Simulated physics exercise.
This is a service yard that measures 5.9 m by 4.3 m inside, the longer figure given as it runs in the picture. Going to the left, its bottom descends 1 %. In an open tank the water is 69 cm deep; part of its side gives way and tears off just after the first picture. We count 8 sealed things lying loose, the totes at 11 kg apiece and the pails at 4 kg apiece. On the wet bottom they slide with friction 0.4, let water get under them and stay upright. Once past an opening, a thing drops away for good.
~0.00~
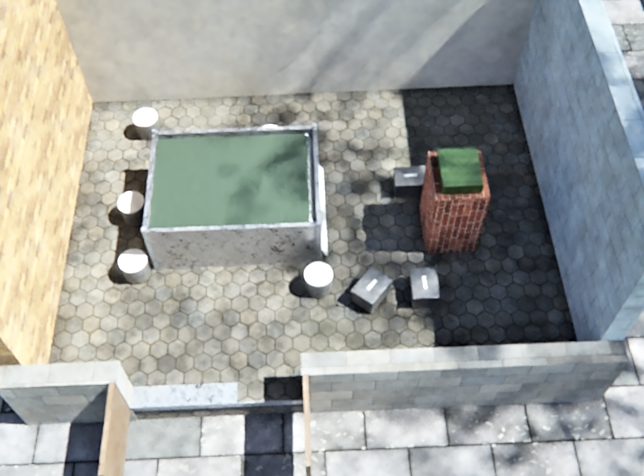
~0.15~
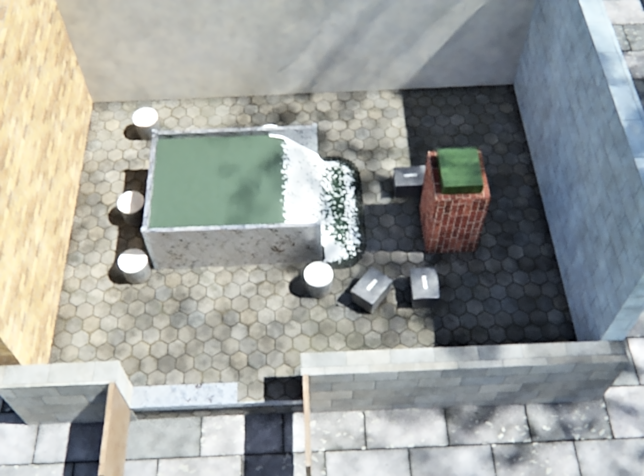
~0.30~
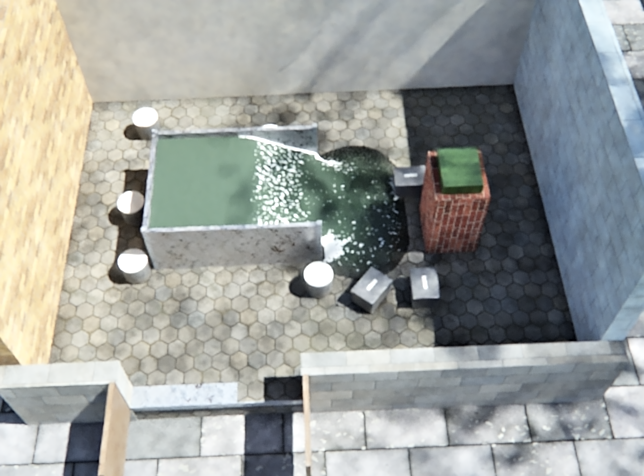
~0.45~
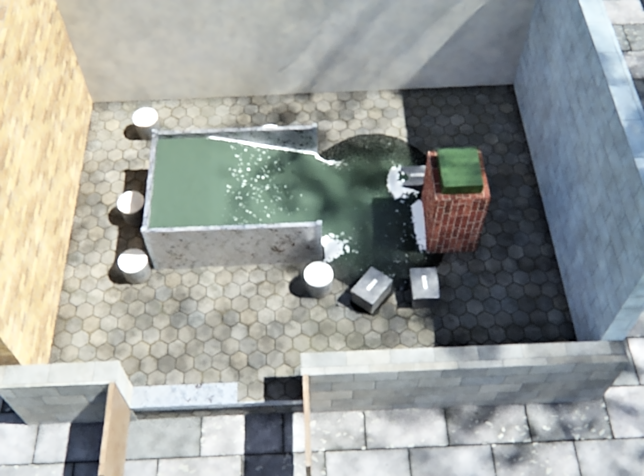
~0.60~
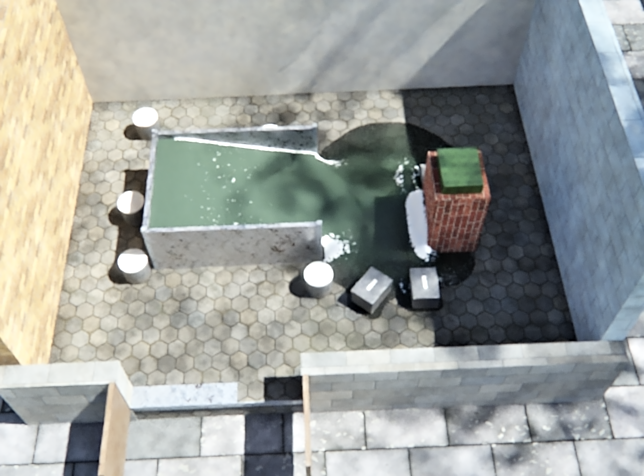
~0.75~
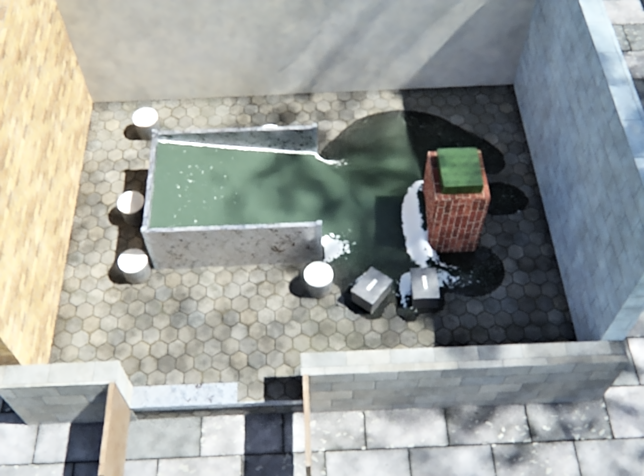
Green water pours from the open right end of a raised rectangular tank in a walled, paved yard, spreads across the paving around small grey boxes, and foams against a brick pillar as one box shifts right behind it.
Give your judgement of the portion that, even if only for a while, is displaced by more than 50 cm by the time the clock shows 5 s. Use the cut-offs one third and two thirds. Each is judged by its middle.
Two thirds or more.
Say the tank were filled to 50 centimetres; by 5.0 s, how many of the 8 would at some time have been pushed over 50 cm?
The count would be 2.
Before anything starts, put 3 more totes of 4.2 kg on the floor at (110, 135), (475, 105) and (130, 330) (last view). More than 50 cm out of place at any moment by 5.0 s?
Within it, beyond it, within it.
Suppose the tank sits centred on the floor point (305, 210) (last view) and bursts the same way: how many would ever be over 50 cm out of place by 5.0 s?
The answer would then be 6.
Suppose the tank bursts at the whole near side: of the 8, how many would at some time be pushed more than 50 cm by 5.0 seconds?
The answer then is 2.
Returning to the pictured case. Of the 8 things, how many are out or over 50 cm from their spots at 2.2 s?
By my reckoning, 2.
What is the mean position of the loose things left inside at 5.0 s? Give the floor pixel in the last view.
(250, 239).
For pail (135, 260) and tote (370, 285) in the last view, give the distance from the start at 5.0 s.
First: 5 cm. Second: 150 cm.
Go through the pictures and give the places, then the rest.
The first picture shows a tote at (410, 176), on the bottom; a tote at (425, 283), on the bottom; 2.7 m2 under water; 0 of 8 have shifted.
The second picture shows a tote at (410, 176) rests on the ground; a tote at (425, 283) rests on the ground; water covers 3.5 m2; 0 of 8 have shifted.
The third picture shows a tote at (411, 176) rests on the ground; a tote at (425, 283) rests on the ground; water covers 4.5 m2; 0 of 8 have shifted.
The fourth picture shows a tote at (418, 175), on the bottom, 9 cm from its start; a tote at (425, 283) rests on the ground; 5.6 m2 under water; 1 of 8 have shifted.
The fifth picture shows a tote at (438, 173) rests on the ground, 35 cm from its start; a tote at (425, 283), on the bottom; water covers 6.5 m2; 1 of 8 have shifted.
In the sixth picture, a tote is out of sight; a tote at (425, 283), on the bottom; 7.9 m2 under water; 1 of 8 have shifted.
After 1.1 s 1 of 8 are over 50 cm from their spots; 0 afloat.
After 2.2 s 2 of 8 are over 50 cm from their spots; 2 afloat.
After 3.5 s 3 of 8 are over 50 cm from their spots; 2 afloat.
After 5.0 s 6 of 8 are over 50 cm from their spots, and 6 have been at some point; 5 afloat.
